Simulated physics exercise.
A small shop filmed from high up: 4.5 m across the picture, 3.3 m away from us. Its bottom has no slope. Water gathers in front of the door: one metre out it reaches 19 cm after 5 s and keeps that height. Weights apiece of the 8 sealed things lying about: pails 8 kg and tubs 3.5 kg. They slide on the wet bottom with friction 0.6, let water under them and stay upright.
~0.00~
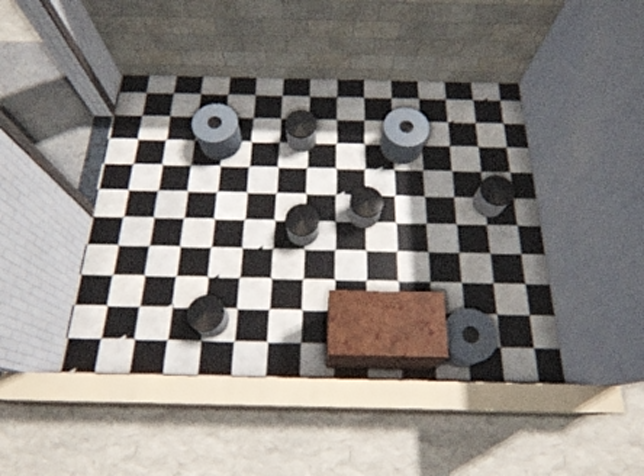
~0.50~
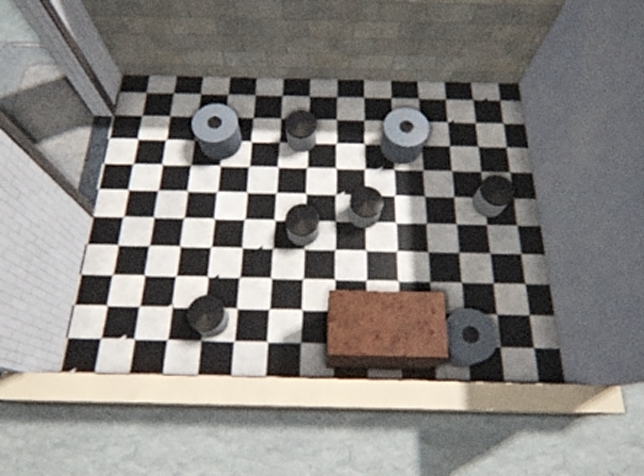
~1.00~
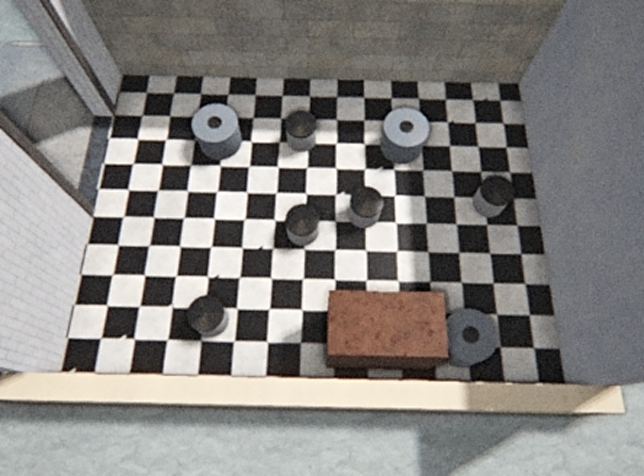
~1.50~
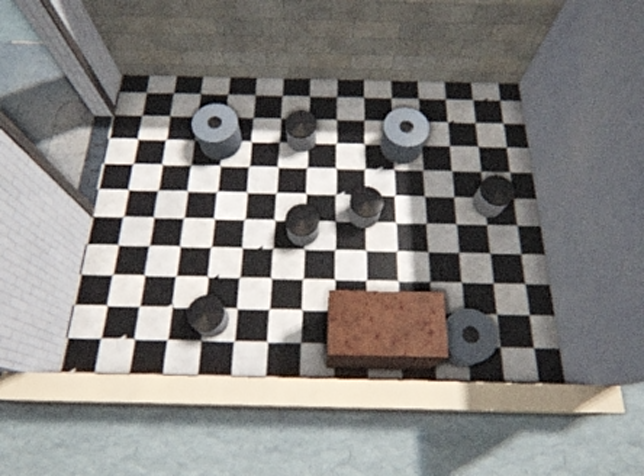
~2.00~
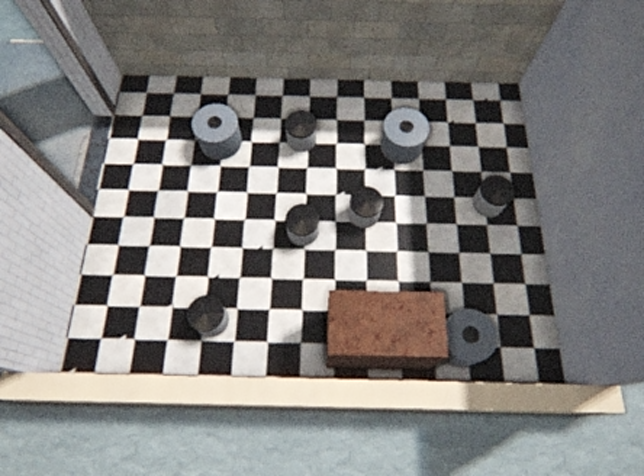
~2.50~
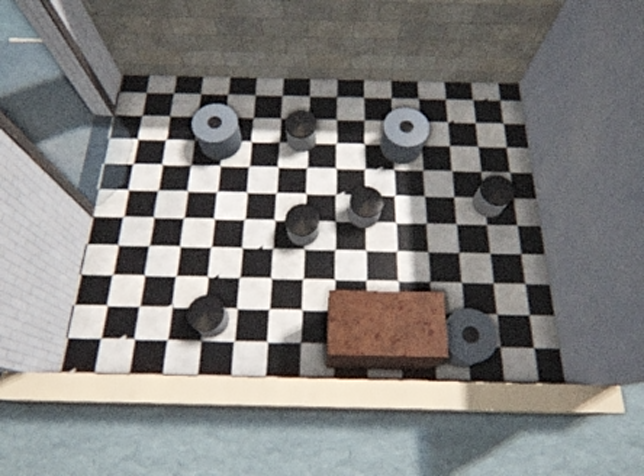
Water spreads over the ground outside a checkered shop floor where the containers stay still.
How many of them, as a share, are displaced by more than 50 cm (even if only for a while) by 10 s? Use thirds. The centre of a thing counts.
It is under a third.
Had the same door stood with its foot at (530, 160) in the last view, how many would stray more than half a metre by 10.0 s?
In that case 2 of them.
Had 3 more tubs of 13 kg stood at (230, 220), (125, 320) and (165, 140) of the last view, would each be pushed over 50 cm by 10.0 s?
In that order: Over, short of it, over.
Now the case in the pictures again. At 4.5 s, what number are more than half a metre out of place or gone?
By then 0.
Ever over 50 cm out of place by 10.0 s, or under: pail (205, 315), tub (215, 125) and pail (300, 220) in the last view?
In turn: Under, over, less.
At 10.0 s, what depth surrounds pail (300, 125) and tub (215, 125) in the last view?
About 7 and 11 cm.
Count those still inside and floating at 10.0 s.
3 of them.
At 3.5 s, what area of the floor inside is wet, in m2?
Some 1.5 m2.
After 3.5 s 0 of 8 are over 50 cm from their spots; 0 afloat.
After 4.5 s 0 of 8 are over 50 cm from their spots; 0 afloat.
After 7.0 s 1 of 8 are over 50 cm from their spots; 2 afloat.
After 10.0 s 2 of 8 are over 50 cm from their spots, and 2 have been at some point; 3 afloat.
